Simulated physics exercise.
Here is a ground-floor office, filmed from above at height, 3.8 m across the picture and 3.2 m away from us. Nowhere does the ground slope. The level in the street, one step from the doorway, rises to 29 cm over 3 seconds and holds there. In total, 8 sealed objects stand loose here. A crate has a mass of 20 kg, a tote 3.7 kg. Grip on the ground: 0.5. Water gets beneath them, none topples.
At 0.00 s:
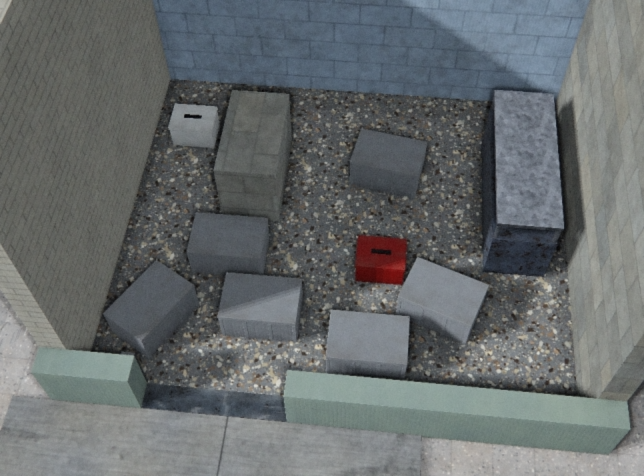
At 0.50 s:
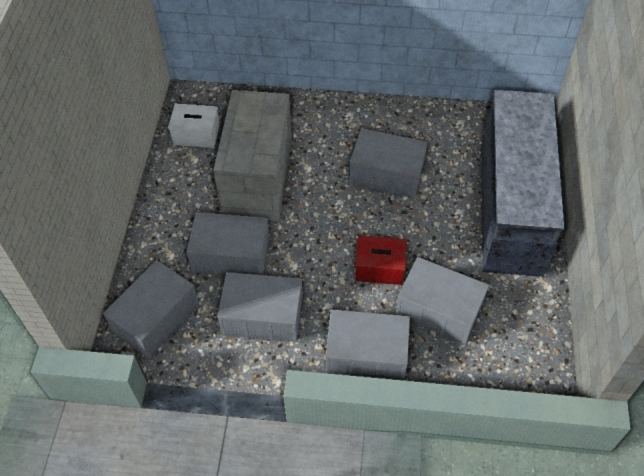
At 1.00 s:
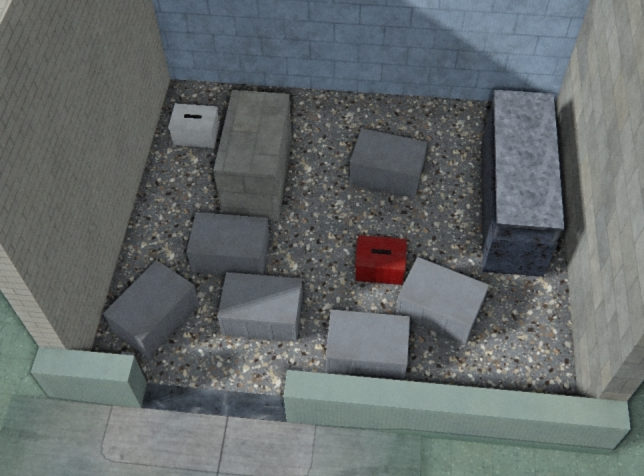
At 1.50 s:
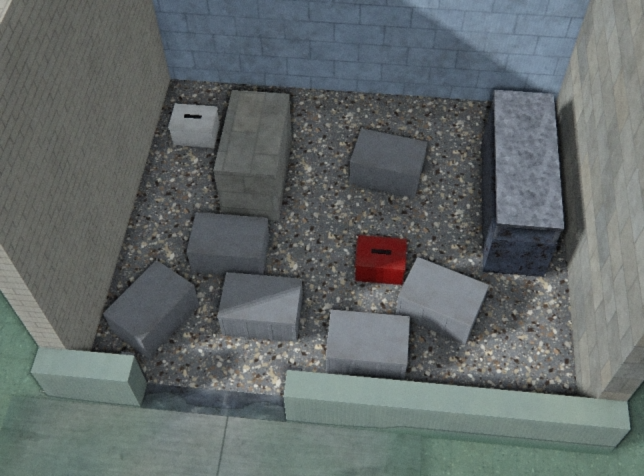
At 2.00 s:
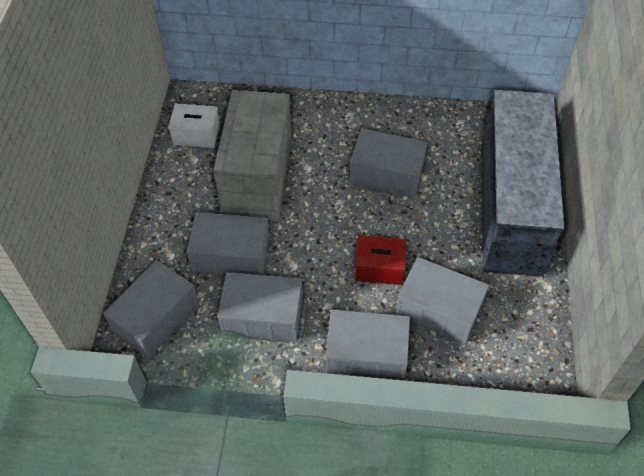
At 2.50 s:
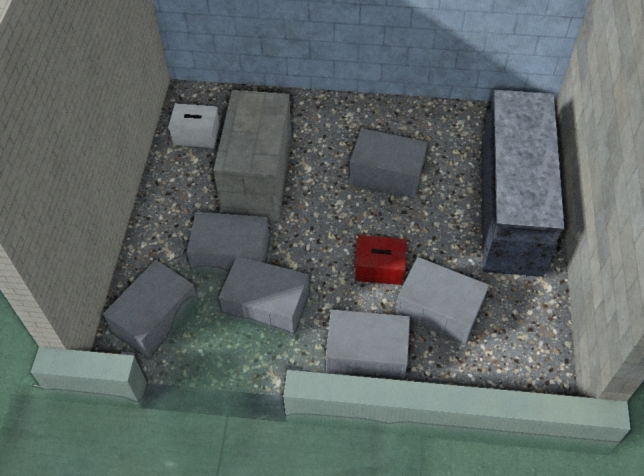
A still, high view looks down into a roofless ground-floor room with a blue brick back wall, pale side walls, a speckled floor and a low green front wall broken by a doorway. A tall dark block stands right, a grey-brown one left beside a white tote, with grey boxes scattered around a red tote. Greenish water spreads over the paving outside, enters the doorway, and one grey box near it turns slightly.
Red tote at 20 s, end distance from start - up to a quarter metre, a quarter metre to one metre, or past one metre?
Past one metre.
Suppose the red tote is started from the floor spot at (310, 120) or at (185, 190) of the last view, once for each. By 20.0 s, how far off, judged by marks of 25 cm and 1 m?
First try it drifts well away, second try it drifts well away.
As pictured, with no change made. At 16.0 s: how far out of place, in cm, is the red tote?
Shift: About 200 cm.
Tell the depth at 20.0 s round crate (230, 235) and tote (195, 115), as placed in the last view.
Close to 28 and 28 centimetres.
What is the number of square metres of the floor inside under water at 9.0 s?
Somewhere about 11.0 m2, give or take.
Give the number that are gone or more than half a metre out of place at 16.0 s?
I make it 7.
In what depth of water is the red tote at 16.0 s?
31 cm, roughly.
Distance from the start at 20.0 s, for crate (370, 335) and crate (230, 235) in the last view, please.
Respectively 30 and 150 centimetres.
After 4.0 s the red tote is near (446, 181), 0.9 m from its start, aground; 0 afloat.
After 9.0 s the red tote is near (550, 104), 2.2 m from its start, afloat; 8 afloat.
After 16.0 s the red tote is near (554, 92), 2.2 m from its start, afloat; 8 afloat.
After 20.0 s the red tote is near (553, 93), 2.2 m from its start, afloat; 8 afloat.
